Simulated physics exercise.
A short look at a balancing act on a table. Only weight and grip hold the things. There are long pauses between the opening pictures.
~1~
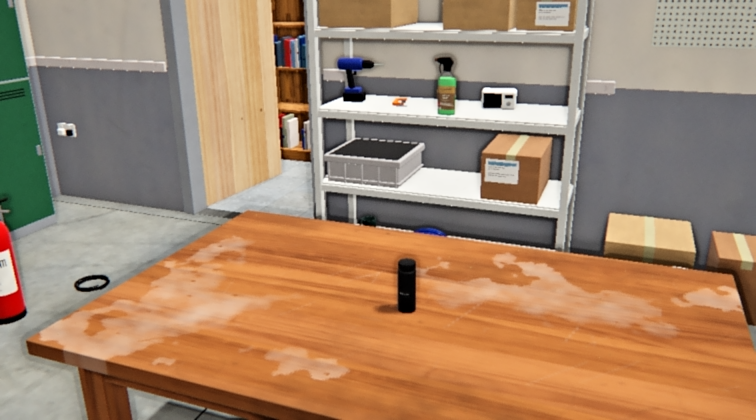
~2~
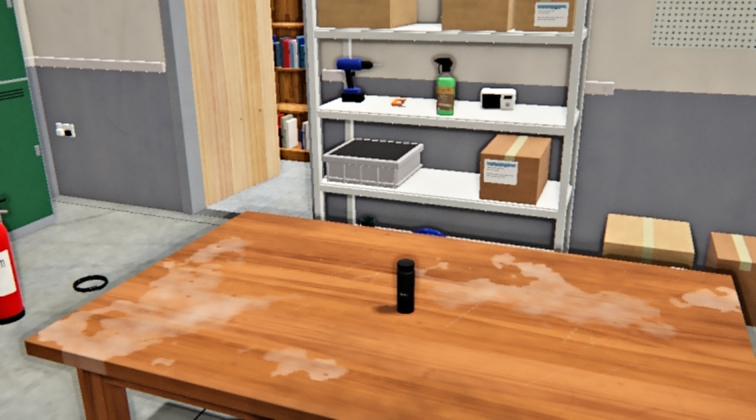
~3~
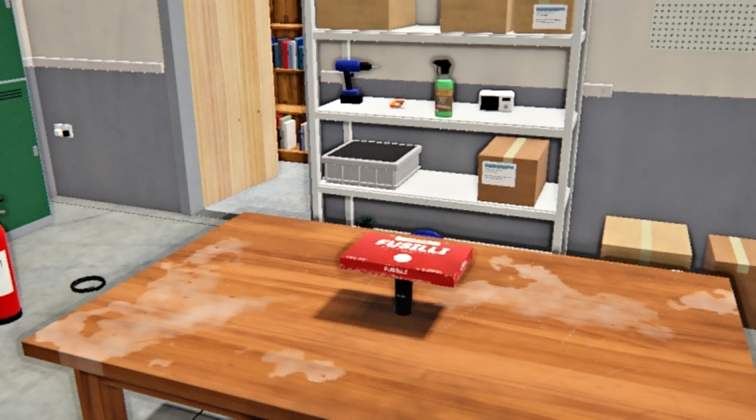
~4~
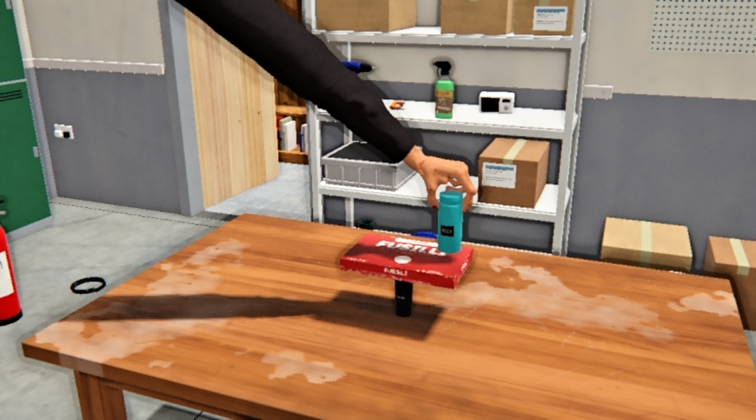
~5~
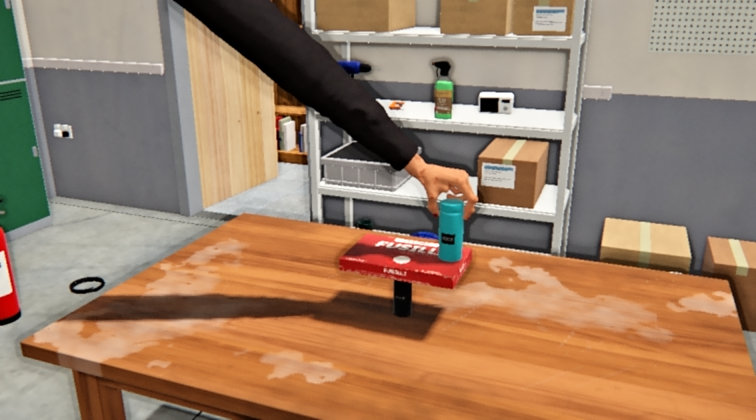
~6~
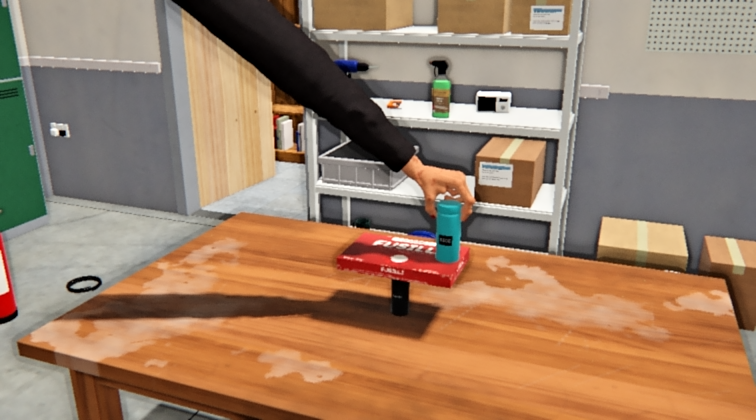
A red fusilli packet appeared flat on top of a small black cylinder standing on a wooden table, and then a hand reached in from the left and lowered a turquoise shaker onto its right side.
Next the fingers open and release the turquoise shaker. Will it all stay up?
The stack comes apart.
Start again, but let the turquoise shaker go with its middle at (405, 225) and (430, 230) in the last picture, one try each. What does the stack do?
In the first case it keeps its balance; in the second case it gives way.
Then, 0.30 s after the last picture, turquoise shaker now fallen; red packet tipped 58° from how it was.
Then, 1.00 s after the last picture, red packet upside down.
By the end, fallen, red packet and turquoise shaker; black shaker in place. The stack gives way.
